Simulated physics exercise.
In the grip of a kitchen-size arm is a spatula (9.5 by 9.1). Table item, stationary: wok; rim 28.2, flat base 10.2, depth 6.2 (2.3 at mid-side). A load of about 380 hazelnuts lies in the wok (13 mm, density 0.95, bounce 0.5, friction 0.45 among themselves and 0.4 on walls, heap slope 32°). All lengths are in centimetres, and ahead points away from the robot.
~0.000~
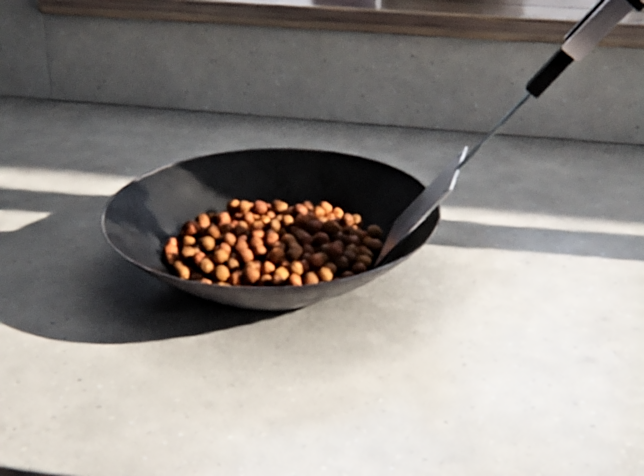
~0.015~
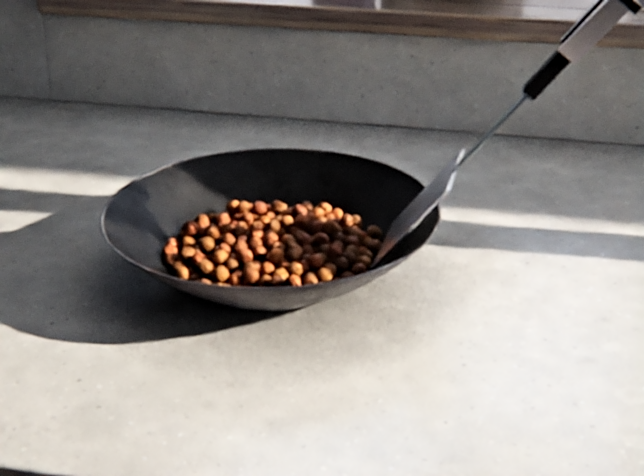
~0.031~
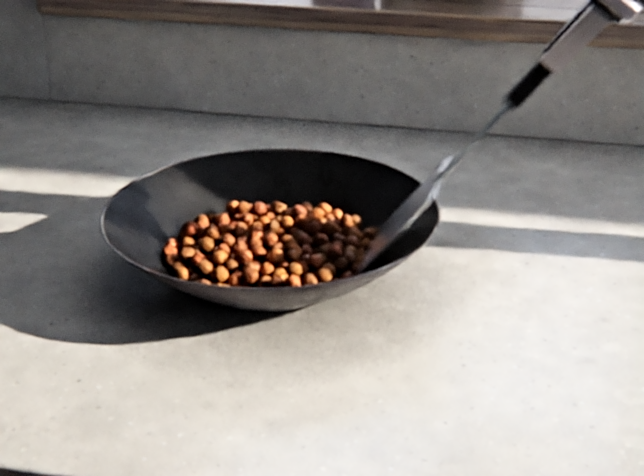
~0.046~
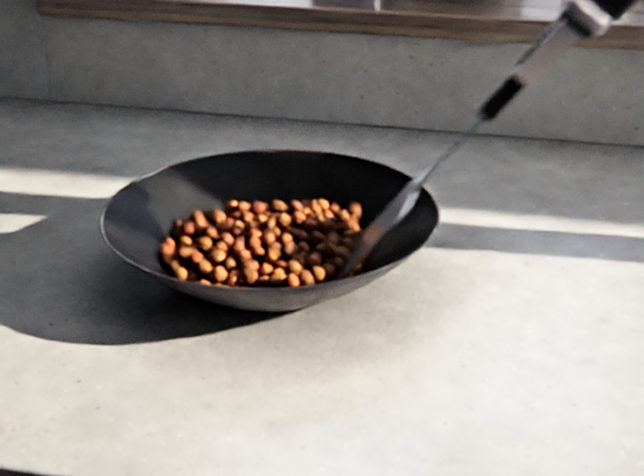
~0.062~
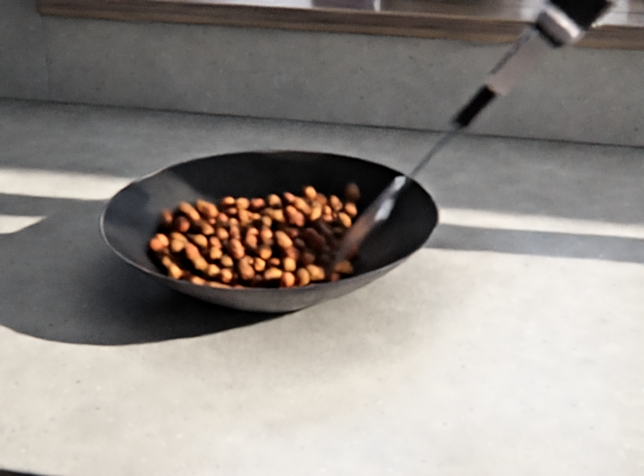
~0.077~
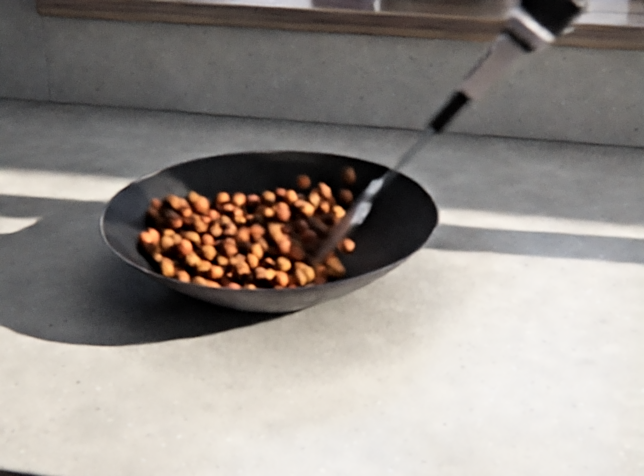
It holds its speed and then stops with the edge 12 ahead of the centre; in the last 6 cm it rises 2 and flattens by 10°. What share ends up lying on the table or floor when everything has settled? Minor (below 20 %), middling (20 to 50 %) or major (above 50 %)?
Major.
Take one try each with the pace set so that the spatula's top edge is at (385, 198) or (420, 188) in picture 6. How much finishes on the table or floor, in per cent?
Around 60 per cent, then around 40 per cent.
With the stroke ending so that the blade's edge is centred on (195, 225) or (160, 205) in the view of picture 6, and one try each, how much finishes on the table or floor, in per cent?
Estimates, in order: 45 % and 55 %.
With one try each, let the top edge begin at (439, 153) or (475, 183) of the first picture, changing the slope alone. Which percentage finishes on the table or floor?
Close to 55 and 60 percent respectively.
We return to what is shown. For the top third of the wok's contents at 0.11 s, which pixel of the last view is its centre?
Estimated point: Close to (216, 217).
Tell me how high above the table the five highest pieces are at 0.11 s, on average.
About 7 cm.
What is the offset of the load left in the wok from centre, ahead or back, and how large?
I'd put it at roughly 3.0 cm toward the front.
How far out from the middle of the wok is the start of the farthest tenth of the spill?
90 cm.
After 0.11 s, sloping 52°, highest piece 8 above the table; 382 in the wok.
After 0.15 s, sloping 50°, highest piece 9 above the table; 376 in the wok, 6 on the blade or in flight.
After 0.37 s, sloping 42°, highest piece 17 above the table; 153 in the wok, 87 on the table or floor, 142 on the blade or in flight.
After 1.42 s, sloping 42°, highest piece 7 above the table; 229 on the table or floor, 153 in the wok.
At rest, 229 on the table or floor, 153 in the wok. That is 60 % on the table or floor.
